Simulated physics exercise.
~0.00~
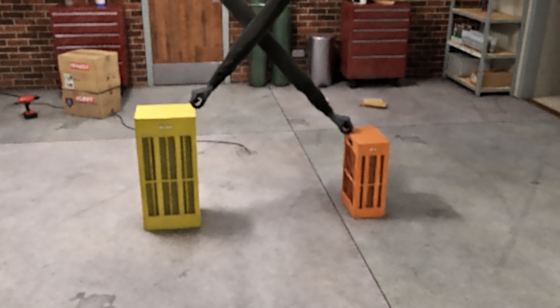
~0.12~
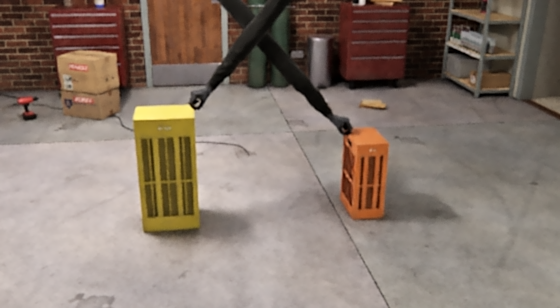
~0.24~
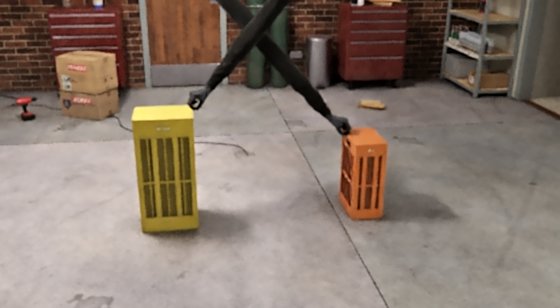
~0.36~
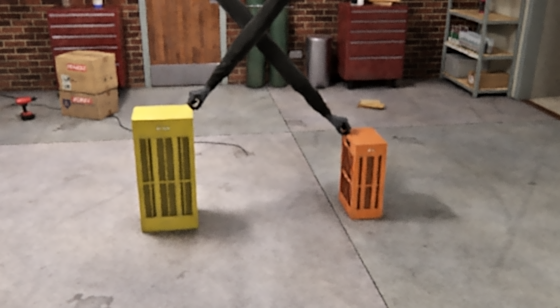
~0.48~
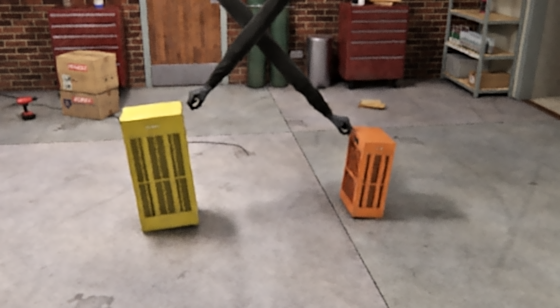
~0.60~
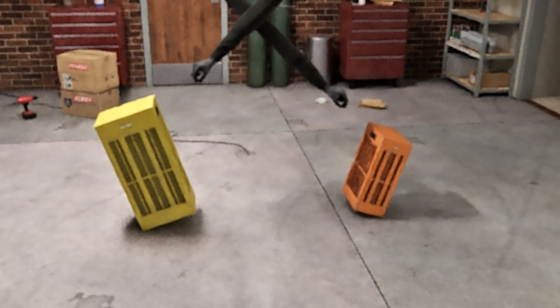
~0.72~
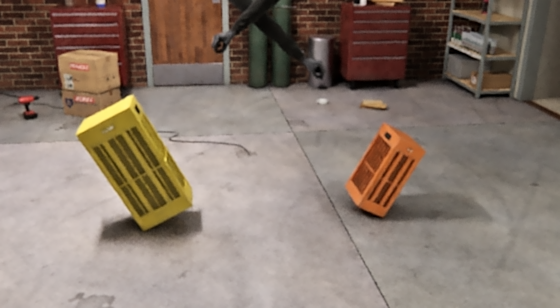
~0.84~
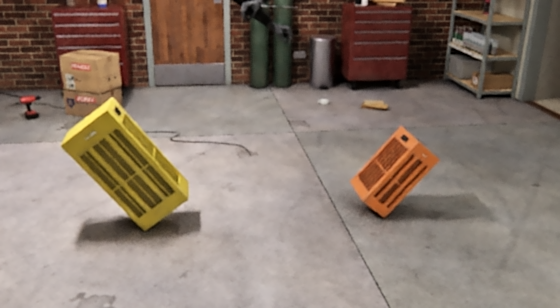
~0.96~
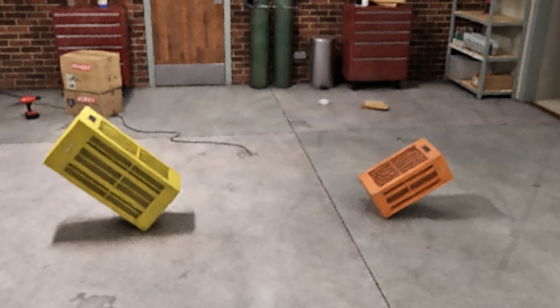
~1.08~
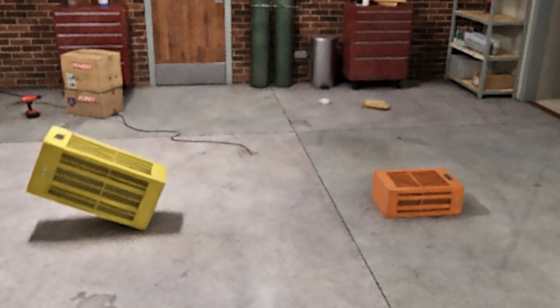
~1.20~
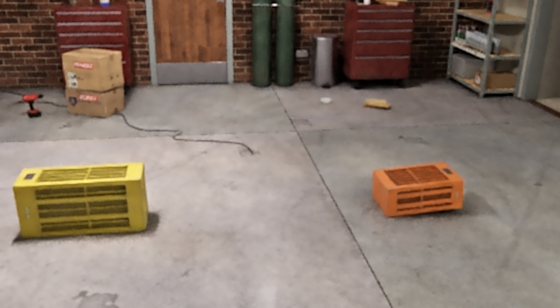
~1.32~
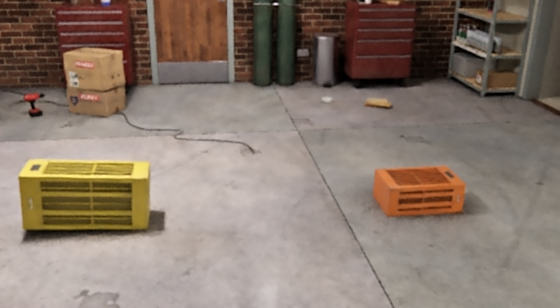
A yellow crate and a smaller orange one stood on a garage floor until two crossed dark arms tipped them and pulled away; the yellow toppled left, the orange toppled right and landed first, and both ended up lying on their sides.
